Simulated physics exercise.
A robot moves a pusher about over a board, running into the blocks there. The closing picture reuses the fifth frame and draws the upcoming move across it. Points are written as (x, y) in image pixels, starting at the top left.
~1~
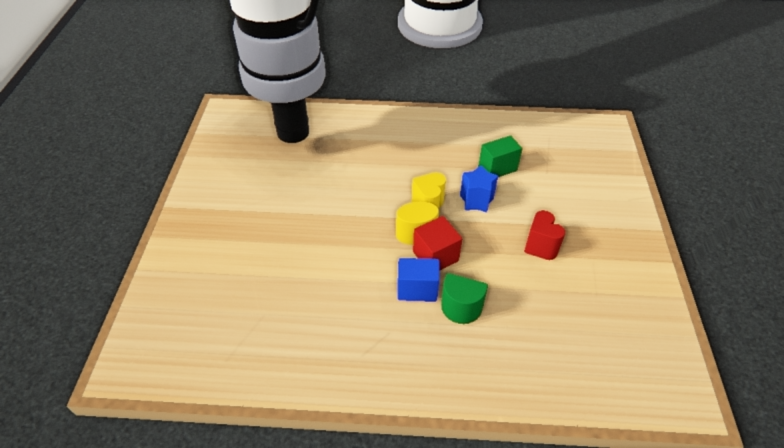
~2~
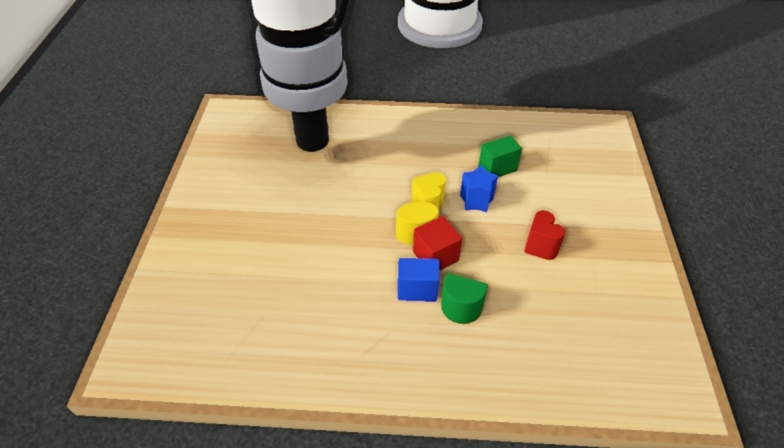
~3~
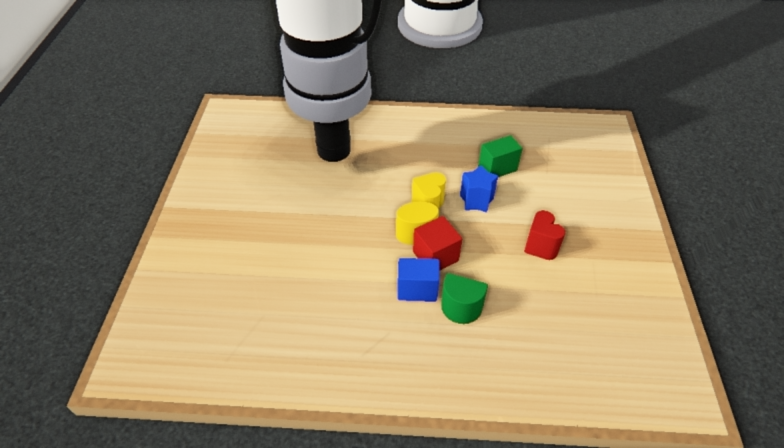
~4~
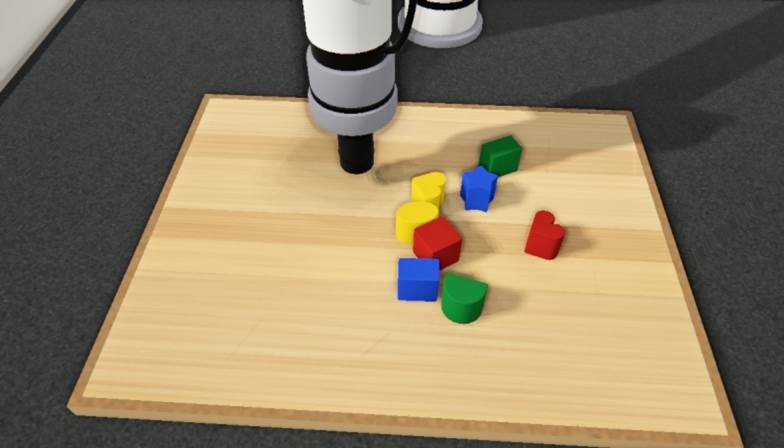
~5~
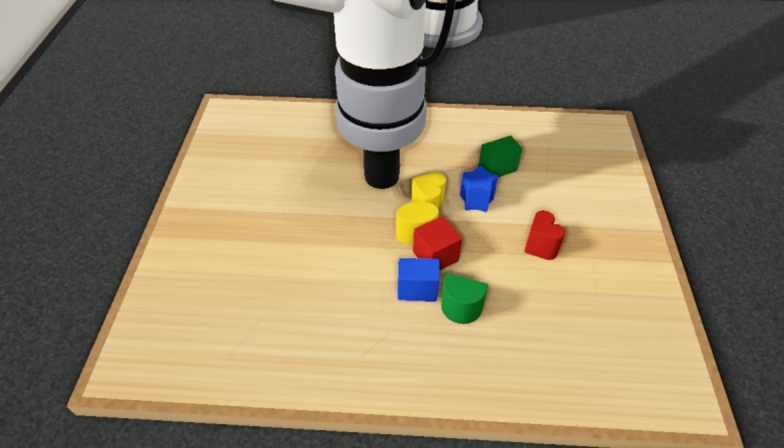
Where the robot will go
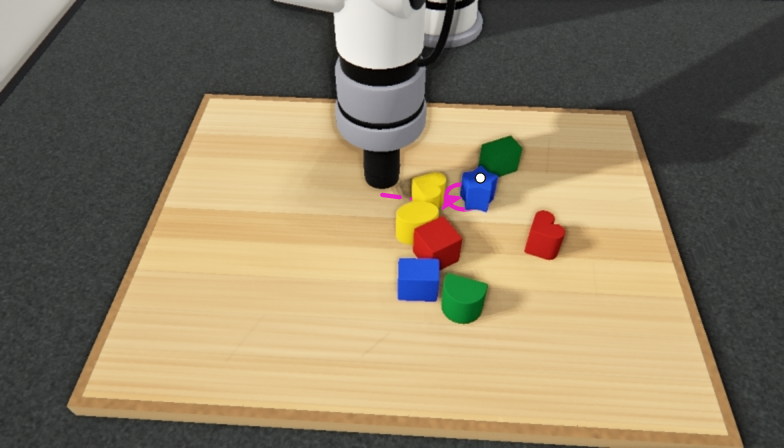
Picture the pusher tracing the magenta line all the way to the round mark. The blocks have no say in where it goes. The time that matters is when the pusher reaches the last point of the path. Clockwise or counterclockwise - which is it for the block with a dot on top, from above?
Rotates counter-clockwise.
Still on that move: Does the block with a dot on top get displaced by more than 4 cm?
No, that is not how it ends up.
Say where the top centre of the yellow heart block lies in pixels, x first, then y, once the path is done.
The middle of its upper face should be somewhere near (478, 198).
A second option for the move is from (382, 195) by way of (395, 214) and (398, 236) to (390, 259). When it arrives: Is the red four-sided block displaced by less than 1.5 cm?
No.
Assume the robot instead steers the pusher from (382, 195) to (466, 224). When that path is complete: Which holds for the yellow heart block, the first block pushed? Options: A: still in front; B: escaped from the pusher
The answer is A.
The drawn path runs from (382, 195) by way of (409, 199) and (437, 202) to (463, 197); the dot is on the blue star.
What follows on the original path. Halfway along, pusher at (424, 183); yellow heart block at (457, 191), turned 15° clockwise; blue star at (484, 179), turned 15° anticlockwise.
At the end, pusher at (465, 180); yellow oval not moved; yellow heart block at (478, 198), turned 75° clockwise; blue star at (497, 180), turned 45° anticlockwise.
